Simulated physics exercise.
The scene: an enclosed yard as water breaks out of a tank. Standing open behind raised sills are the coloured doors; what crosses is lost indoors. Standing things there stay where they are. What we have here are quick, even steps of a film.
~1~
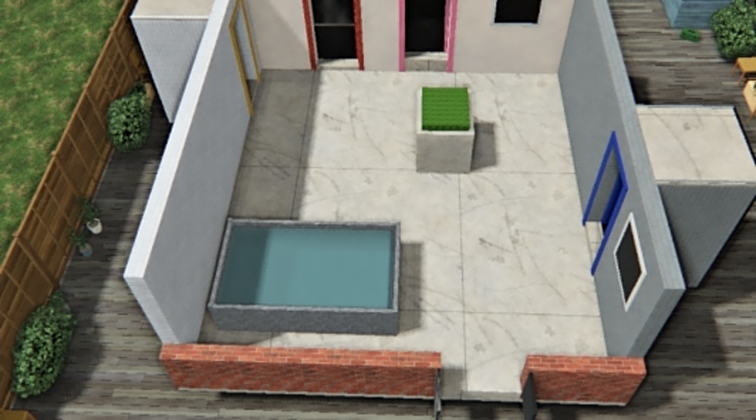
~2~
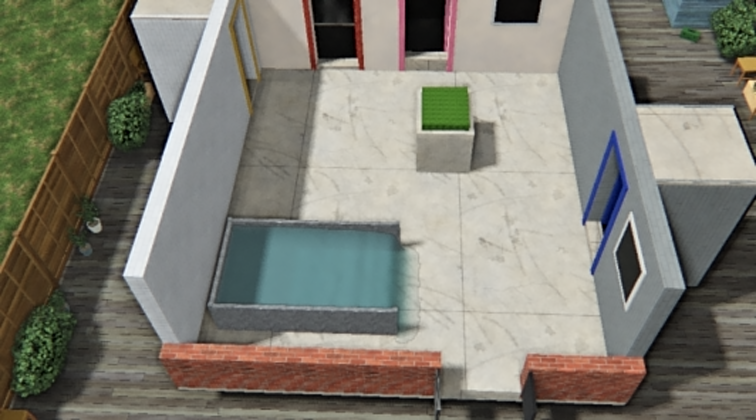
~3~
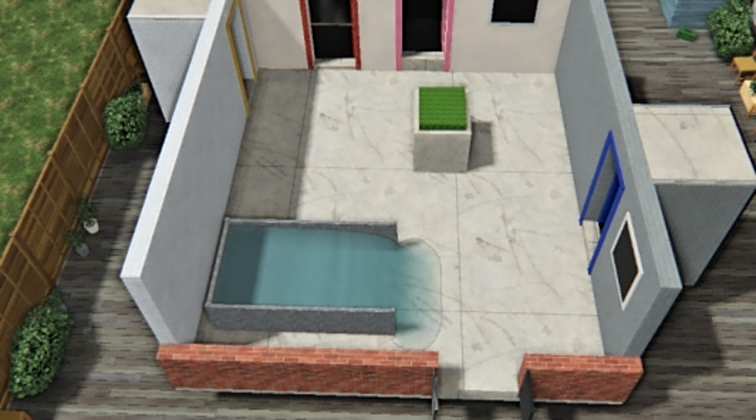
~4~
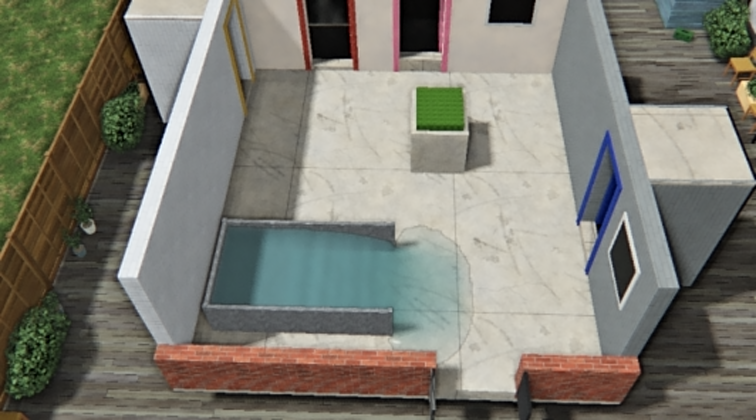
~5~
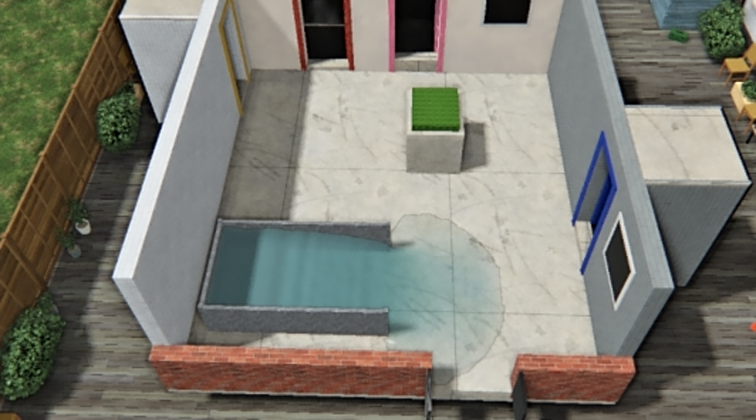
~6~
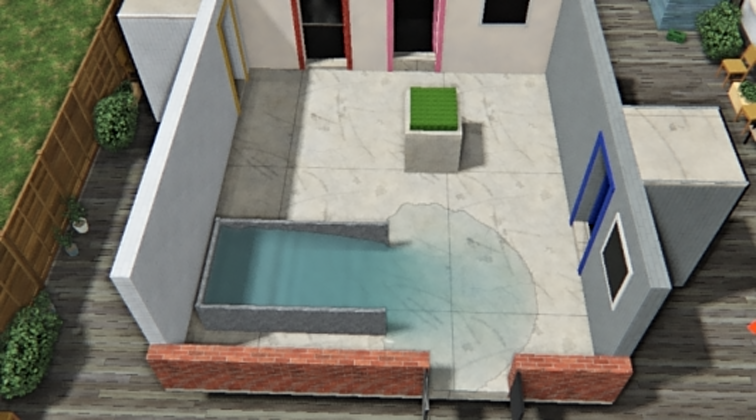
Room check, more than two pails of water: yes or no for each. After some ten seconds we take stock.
Blue door, yes; yellow door, no; red door, no; pink door, no.
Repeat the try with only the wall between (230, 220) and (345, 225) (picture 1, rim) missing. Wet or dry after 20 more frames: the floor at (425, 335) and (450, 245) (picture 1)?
Note: Point one unreached; point two unreached.
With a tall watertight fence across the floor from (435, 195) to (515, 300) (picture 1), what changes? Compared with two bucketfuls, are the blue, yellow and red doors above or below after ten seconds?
Note - blue door: Does not reach it; yellow door: Does not reach it; red door: Does not reach it.
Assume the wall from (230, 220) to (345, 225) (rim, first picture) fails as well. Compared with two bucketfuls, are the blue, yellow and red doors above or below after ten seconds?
Against the threshold, the blue door misses it, the yellow door beats it and the red door beats it.
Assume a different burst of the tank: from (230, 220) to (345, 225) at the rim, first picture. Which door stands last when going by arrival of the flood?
That would be the blue door.
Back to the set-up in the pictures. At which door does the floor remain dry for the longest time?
Answer - the yellow one.
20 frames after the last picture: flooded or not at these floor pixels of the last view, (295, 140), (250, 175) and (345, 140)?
Result, as listed: Not wetted / not wetted / not wetted.
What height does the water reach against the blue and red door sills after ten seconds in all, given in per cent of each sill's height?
I'd put the first at close to 50 per cent and the second at close to 40 per cent.
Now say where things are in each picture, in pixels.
In the first picture, still water in the open tank at (309, 266).
In the second picture, water pours out at (395, 283) and has run to (399, 339).
In the third picture, water pours out at (392, 284) and has run to (420, 344).
In the fourth picture, the front is at a hidden place, out from the gap at (390, 285).
In the fifth picture, water pours out at (386, 285) and has run to (494, 333).
In the sixth picture, water pours out at (383, 285) and has run to (531, 314).
A moment on, water covers 30 % of the floor; the blue door under two buckets in, the yellow door not reached, the red door not reached, the pink door not reached.
Next, water covers 35 % of the floor; the blue door over two buckets in, the yellow door not reached, the red door not reached, the pink door not reached.
Then, water covers 40 % of the floor; the blue door far over two buckets in, the yellow door not reached, the red door not reached, the pink door not reached.
Later, water covers 55 % of the floor; the blue door far over two buckets in, the yellow door not reached, the red door wet at the sill, nothing in, the pink door wet at the sill, nothing in.
In the end, water covers 95 % of the floor; the blue door far over two buckets in, the yellow door under two buckets in, the red door wet at the sill, nothing in, the pink door wet at the sill, nothing in.
